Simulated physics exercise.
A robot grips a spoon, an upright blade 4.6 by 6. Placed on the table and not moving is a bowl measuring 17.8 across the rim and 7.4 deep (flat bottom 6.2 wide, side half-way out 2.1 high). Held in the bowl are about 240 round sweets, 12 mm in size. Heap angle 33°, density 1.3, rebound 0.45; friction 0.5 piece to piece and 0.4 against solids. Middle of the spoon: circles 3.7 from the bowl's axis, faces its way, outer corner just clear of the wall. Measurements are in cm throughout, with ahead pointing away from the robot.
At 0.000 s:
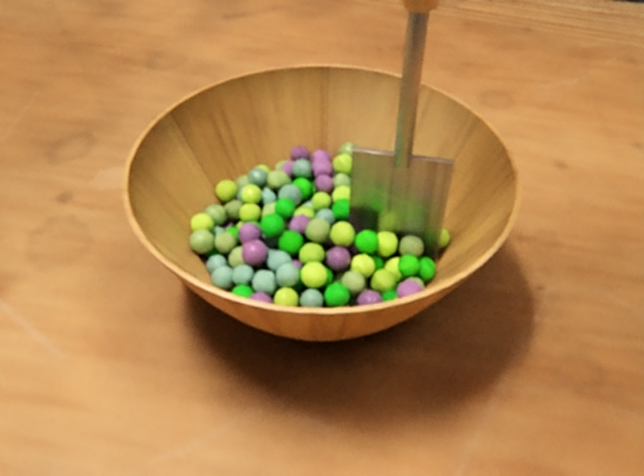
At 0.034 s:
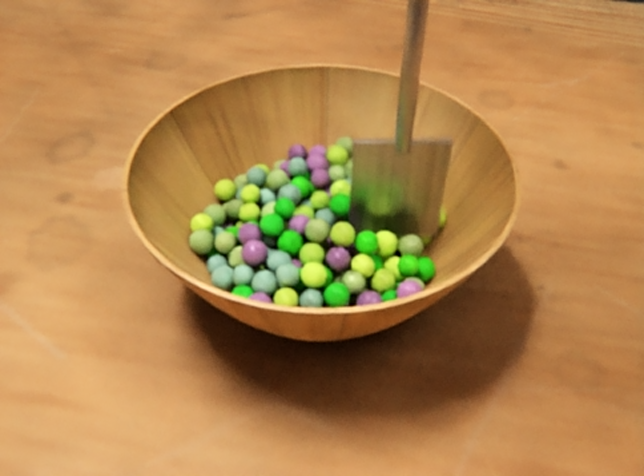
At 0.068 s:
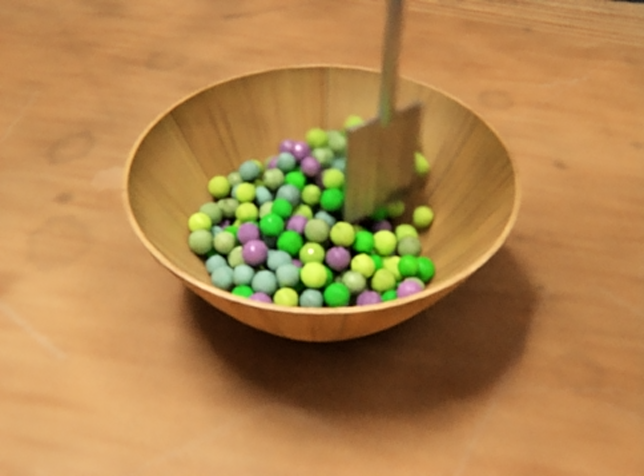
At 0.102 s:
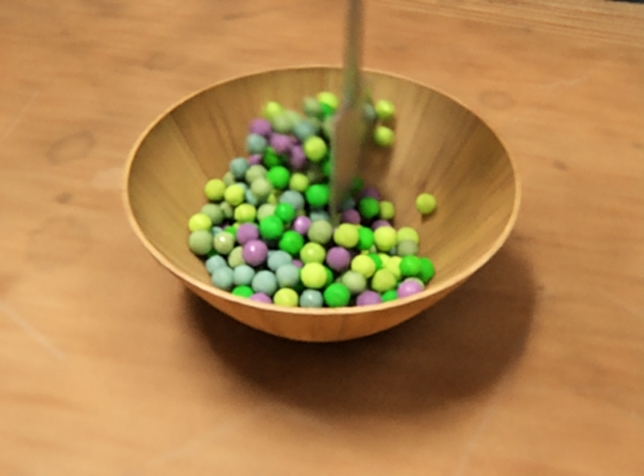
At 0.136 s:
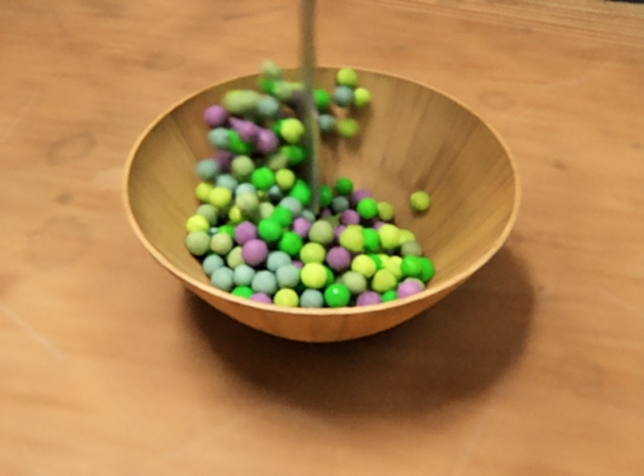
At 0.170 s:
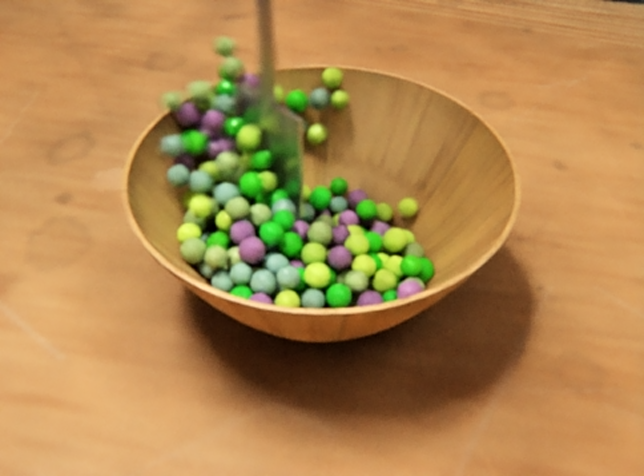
Green, purple and grey-blue balls piling up toward the left rim as a flat metal blade sweeps around inside a wooden bowl.
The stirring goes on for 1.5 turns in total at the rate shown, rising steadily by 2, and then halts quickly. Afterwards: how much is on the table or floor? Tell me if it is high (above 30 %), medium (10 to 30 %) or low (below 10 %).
It is medium, 10 to 30 %.
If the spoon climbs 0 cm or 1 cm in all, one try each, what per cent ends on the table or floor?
Close to 20 and 20 percent, in that order.
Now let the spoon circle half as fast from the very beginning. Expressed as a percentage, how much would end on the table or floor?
That would be some 0 percent.
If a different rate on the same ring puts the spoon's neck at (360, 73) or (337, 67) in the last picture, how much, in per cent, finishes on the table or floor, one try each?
First try: About 0 %; second try: About 5 %.
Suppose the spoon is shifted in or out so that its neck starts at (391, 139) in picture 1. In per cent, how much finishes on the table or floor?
About 10 %.
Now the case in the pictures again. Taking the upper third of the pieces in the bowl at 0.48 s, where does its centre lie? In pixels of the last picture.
Centre estimate: (345, 182).
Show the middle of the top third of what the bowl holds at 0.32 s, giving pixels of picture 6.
Centre of upper third: Approx. (369, 268) px.
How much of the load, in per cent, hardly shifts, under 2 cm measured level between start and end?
Result: Close to 30 per cent of the load.
After 0.32 s, 296° round, highest piece 10 above the table; 226 in the bowl, 4 on the table or floor, 12 in flight or on the tool.
After 0.48 s, 86° round, highest piece 9 above the table; 213 in the bowl, 22 on the table or floor, 7 in flight or on the tool.
After 0.76 s, 180° round, highest piece 5 above the table; 209 in the bowl, 33 on the table or floor.
After 1.46 s, 180° round, highest piece 5 above the table; 209 in the bowl, 33 on the table or floor.
At rest, 209 in the bowl, 33 on the table or floor. That is 14 % on the table or floor.
